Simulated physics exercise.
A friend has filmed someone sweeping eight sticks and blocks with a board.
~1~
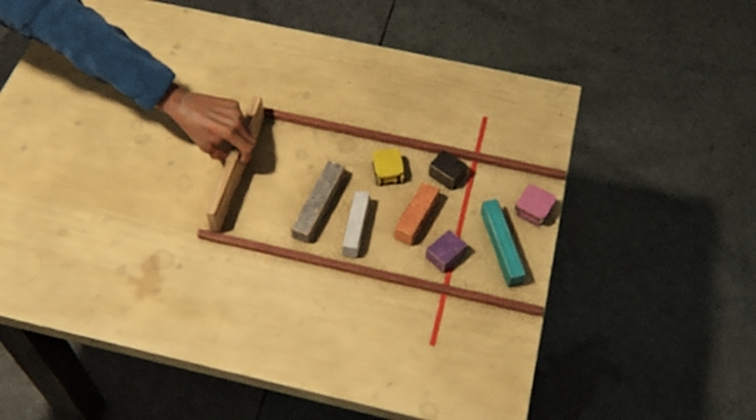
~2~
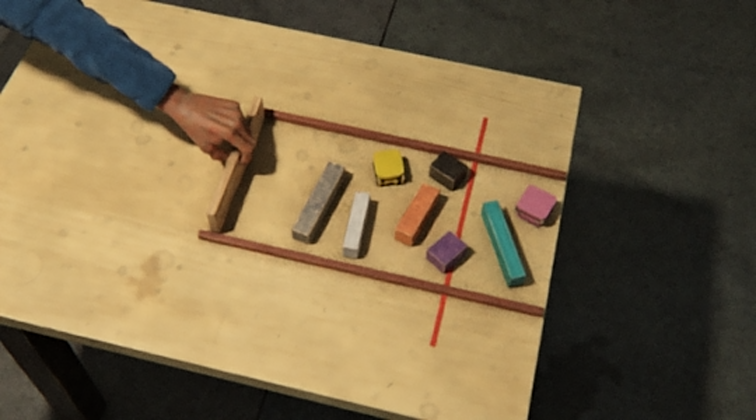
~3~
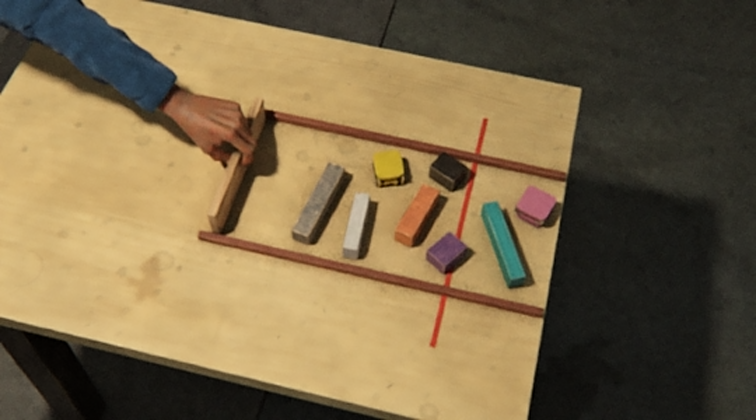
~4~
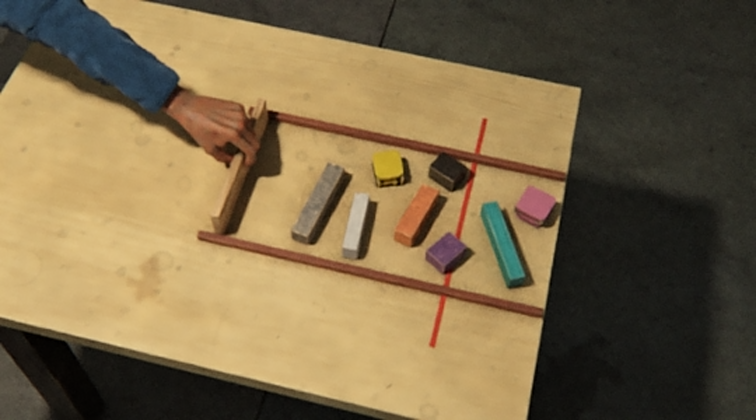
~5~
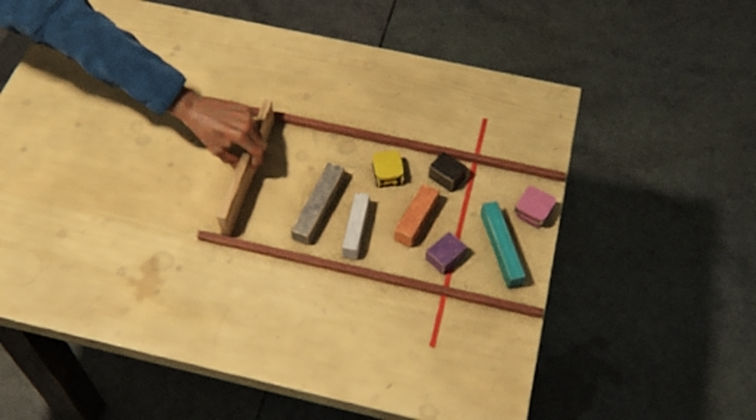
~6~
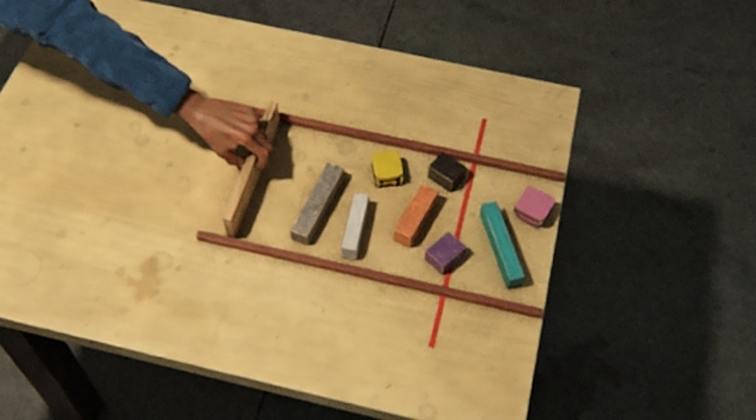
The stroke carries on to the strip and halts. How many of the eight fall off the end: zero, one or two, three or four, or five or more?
As it turns out, the number that fall off is zero.
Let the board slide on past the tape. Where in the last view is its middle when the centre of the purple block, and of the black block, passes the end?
About (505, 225), and (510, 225) for the other.
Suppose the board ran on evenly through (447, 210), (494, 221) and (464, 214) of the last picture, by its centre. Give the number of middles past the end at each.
The counts: 0, 2 and 0.
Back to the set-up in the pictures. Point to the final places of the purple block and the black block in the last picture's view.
Near (503, 279) and (515, 183).
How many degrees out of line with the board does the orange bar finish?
Near 15 degrees.
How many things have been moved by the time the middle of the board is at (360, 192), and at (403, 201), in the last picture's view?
The counts are 3 and 6.
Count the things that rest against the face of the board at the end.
2 of them.
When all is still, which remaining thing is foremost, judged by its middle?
It is the pink case.
Early on, none off yet; pink case at rest near (534, 208); turquoise stick at rest near (502, 244); purple block at rest near (445, 253).
A while later, none off yet; pink case at rest near (534, 208); turquoise stick at rest near (502, 244); purple block moving near (450, 255).
Finally, the number that fall off is zero.
